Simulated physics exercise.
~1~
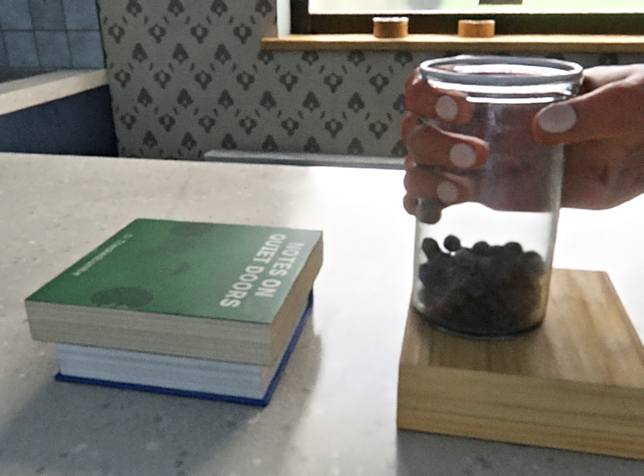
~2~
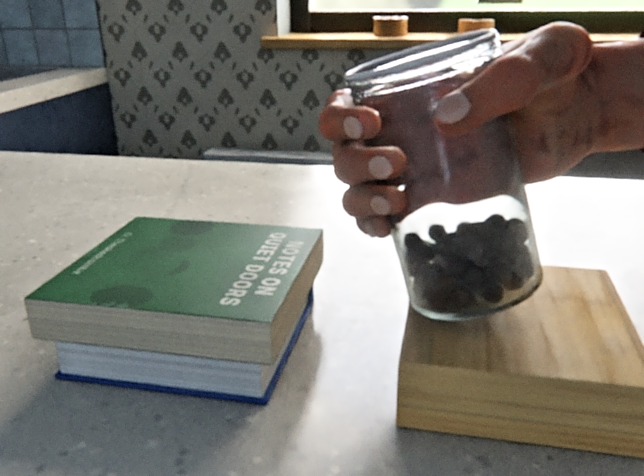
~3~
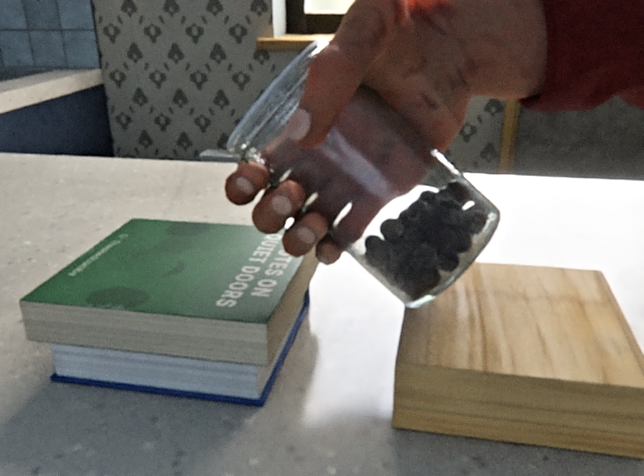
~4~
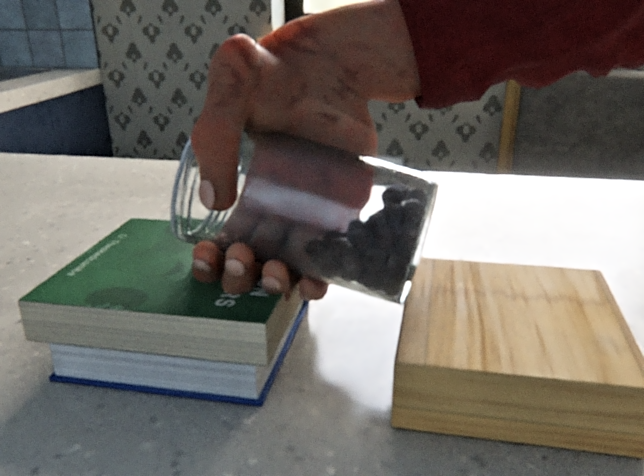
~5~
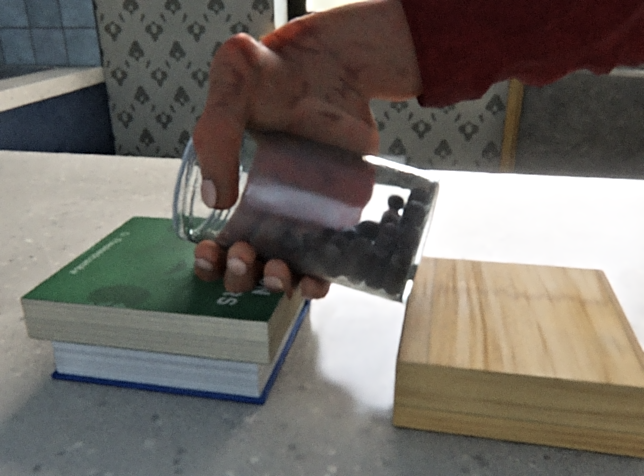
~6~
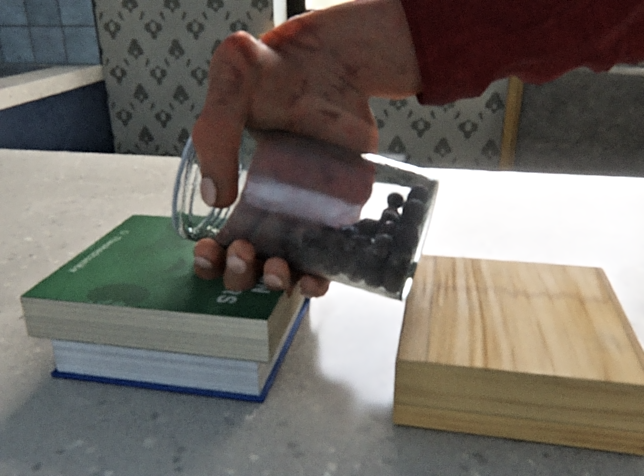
A hand lifts a glass jar of dark beads and tips it sideways over stacked books.
